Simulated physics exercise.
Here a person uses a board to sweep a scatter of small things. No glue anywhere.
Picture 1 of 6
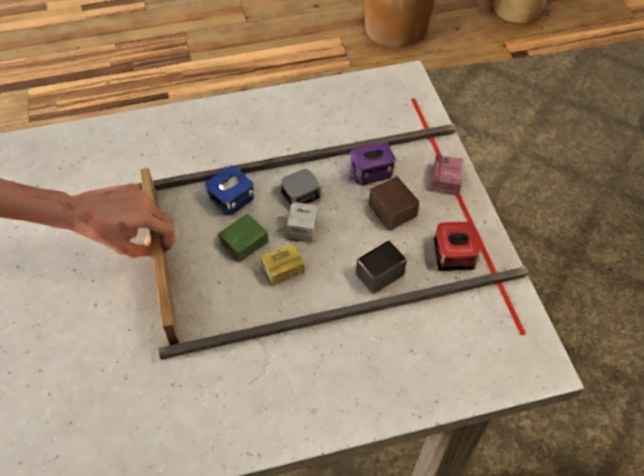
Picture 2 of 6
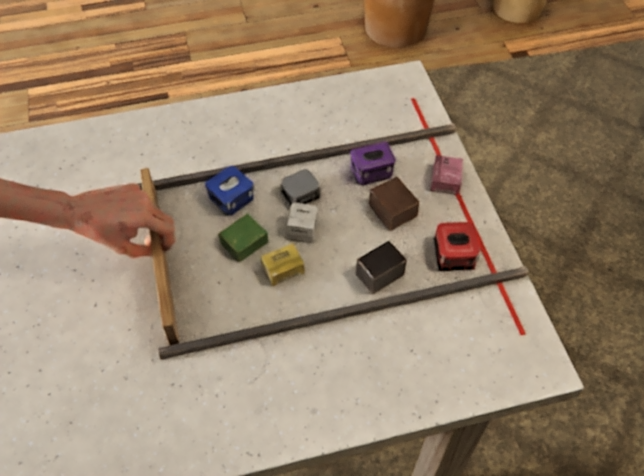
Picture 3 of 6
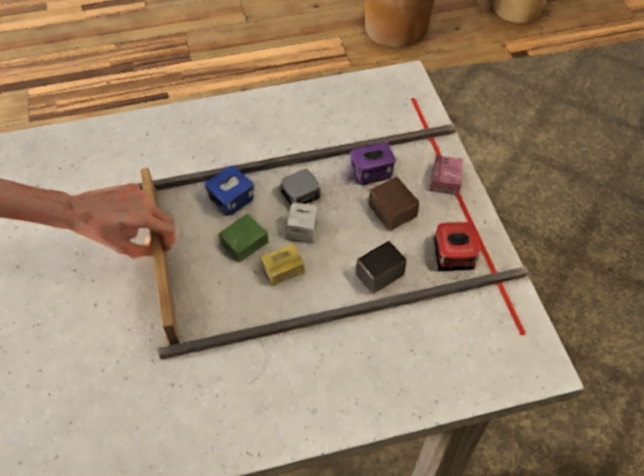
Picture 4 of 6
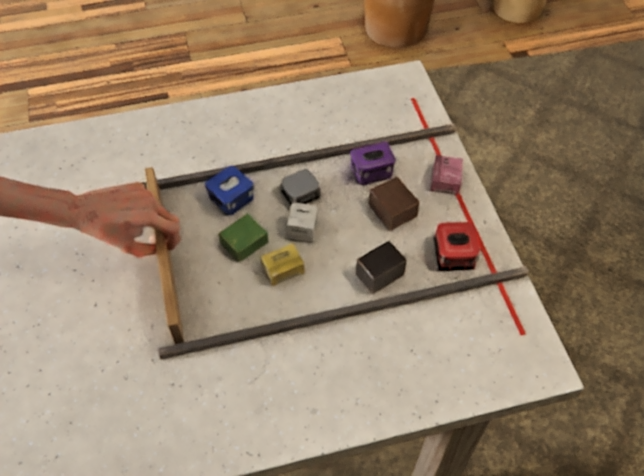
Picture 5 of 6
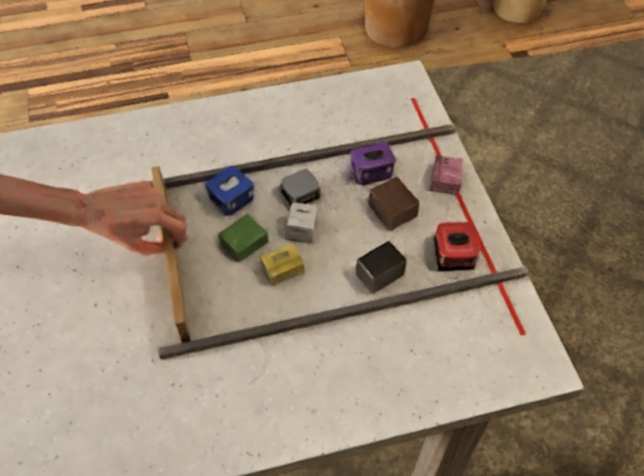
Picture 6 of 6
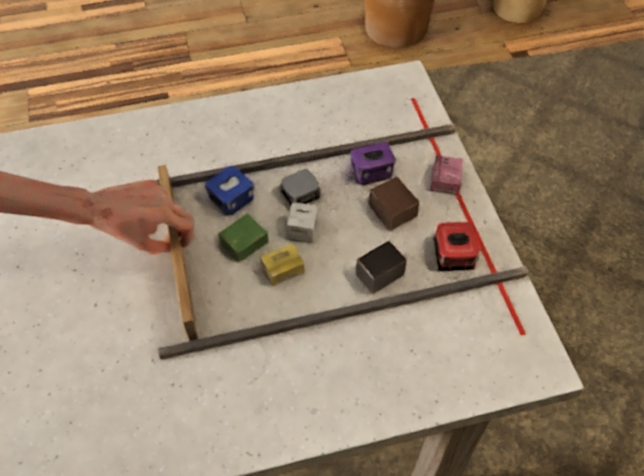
Wooden board held by a hand staying nearly still, then sliding slightly right between two rails toward scattered small colored blocks.
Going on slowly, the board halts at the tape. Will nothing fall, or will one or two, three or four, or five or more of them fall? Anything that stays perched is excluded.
Once it stops, the band for pieces knocked off is five and up, pretty clearly.
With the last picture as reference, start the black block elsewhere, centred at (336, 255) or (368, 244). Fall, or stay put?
Taking them in order, it drops away and then it drops away.
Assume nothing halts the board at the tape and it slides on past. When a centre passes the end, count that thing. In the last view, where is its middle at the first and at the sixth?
First at (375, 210), next at (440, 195).
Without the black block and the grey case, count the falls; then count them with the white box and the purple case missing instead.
Well, the first time you'd get 4, and the next time 4.
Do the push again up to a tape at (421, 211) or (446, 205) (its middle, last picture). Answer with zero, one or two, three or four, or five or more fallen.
First 3 or 4, second at least five.
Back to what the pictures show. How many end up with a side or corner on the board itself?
So the total is 4.
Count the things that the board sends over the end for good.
All told, 6.
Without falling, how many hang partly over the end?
My count gives 4.
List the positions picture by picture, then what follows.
In the first picture, pink box (447, 175); red case (456, 246); brown block (394, 203); board (159, 252); tape (461, 202).
In the second picture, red case (456, 246); board (159, 252).
In the third picture, brown block (394, 203); black block (381, 267).
In the fourth picture, pink box (447, 175); yellow box (283, 264).
In the fifth picture, red case (456, 246); purple case (373, 164).
In the sixth picture, pink box (447, 175); red case (456, 246); brown block (394, 203); board (177, 249); tape (461, 202).
Soon after, none off yet; pink box at rest near (447, 175); red case at rest near (456, 246); brown block at rest near (394, 203).
At rest, the number that fall off is five or more; fallen, white box, grey case, purple case, brown block, red case and pink box.
